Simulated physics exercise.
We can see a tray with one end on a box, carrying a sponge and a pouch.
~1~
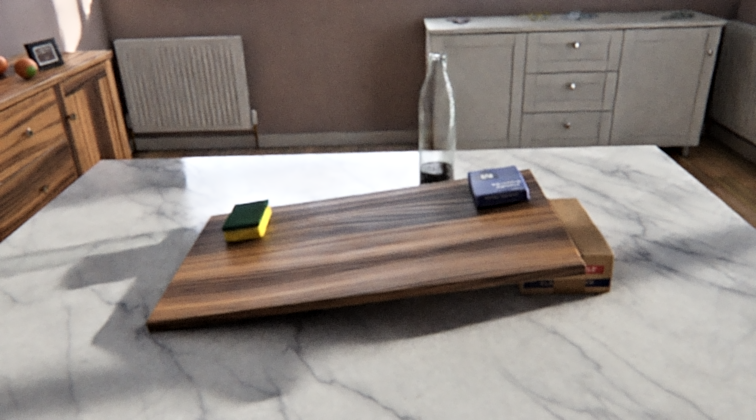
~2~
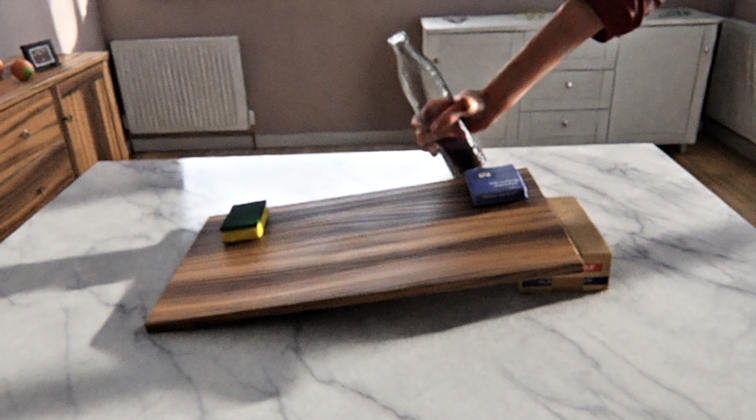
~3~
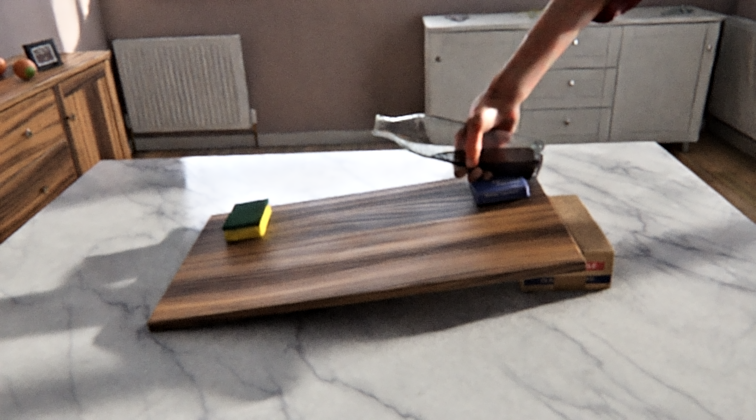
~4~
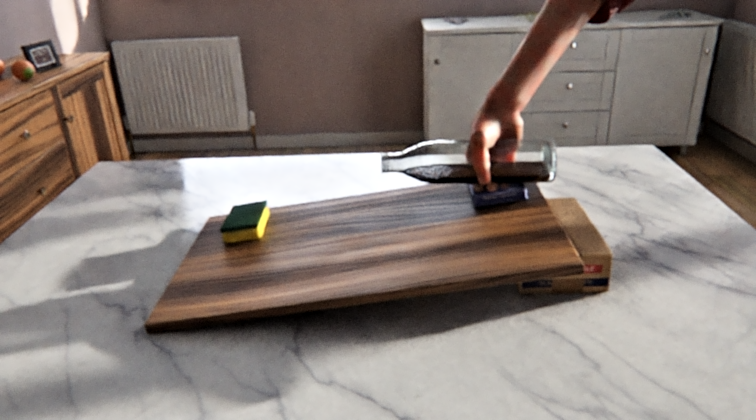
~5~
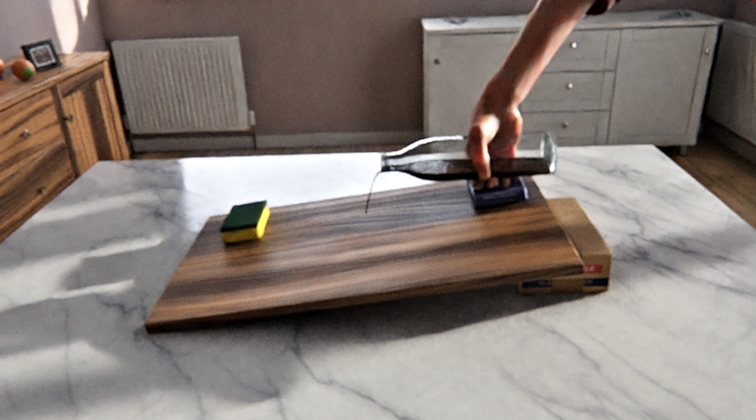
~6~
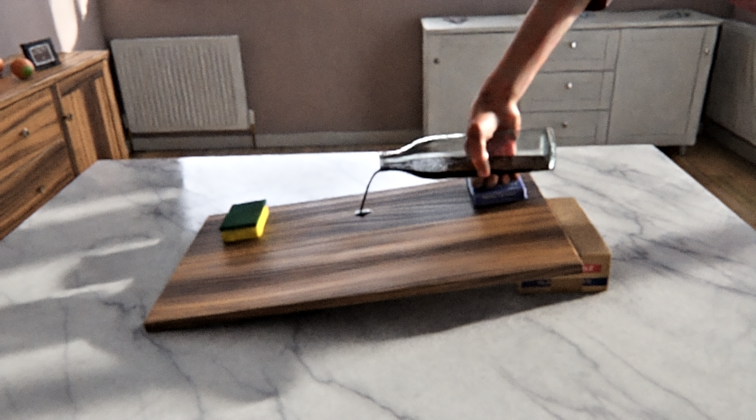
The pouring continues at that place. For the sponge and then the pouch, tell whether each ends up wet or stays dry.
Sponge: Ends up wet; pouch: Stays dry.
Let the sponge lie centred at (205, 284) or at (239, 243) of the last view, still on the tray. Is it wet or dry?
Place one: It is left alone; place two: It is overrun.
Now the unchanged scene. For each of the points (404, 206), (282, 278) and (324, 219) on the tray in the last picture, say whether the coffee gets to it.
Checking each in turn gives out of the spill, out of the spill and in the spill.
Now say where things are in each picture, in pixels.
The tray slopes down to the left; bottle (437, 125) about a quarter full; sponge (248, 220); pouch (497, 186), in the first frame.
Bottle (434, 103) tipped 30° with all of its load; sponge (246, 221), in the second frame.
Bottle (454, 142) tipped 75° with all of its load; pouch (496, 183), in the third frame.
The tray slopes down to the left; bottle (464, 162) tipped 90° with all of its load; sponge (247, 221), in the fourth frame.
The first of it lands; bottle (463, 158) tipped 90° with all of its load; pouch (495, 185), in the fifth frame.
The first of it lands; bottle (462, 156) tipped 95° with all of its load; sponge (246, 220); pouch (494, 185), in the sixth frame.
A moment on, it runs down to the left; the sponge is reached; the pouch is untouched.
Further on, it runs down to the left and off the end; the sponge is reached; the pouch is untouched.
When it is over, it runs down to the left and off the end; the sponge is reached; the pouch is untouched.
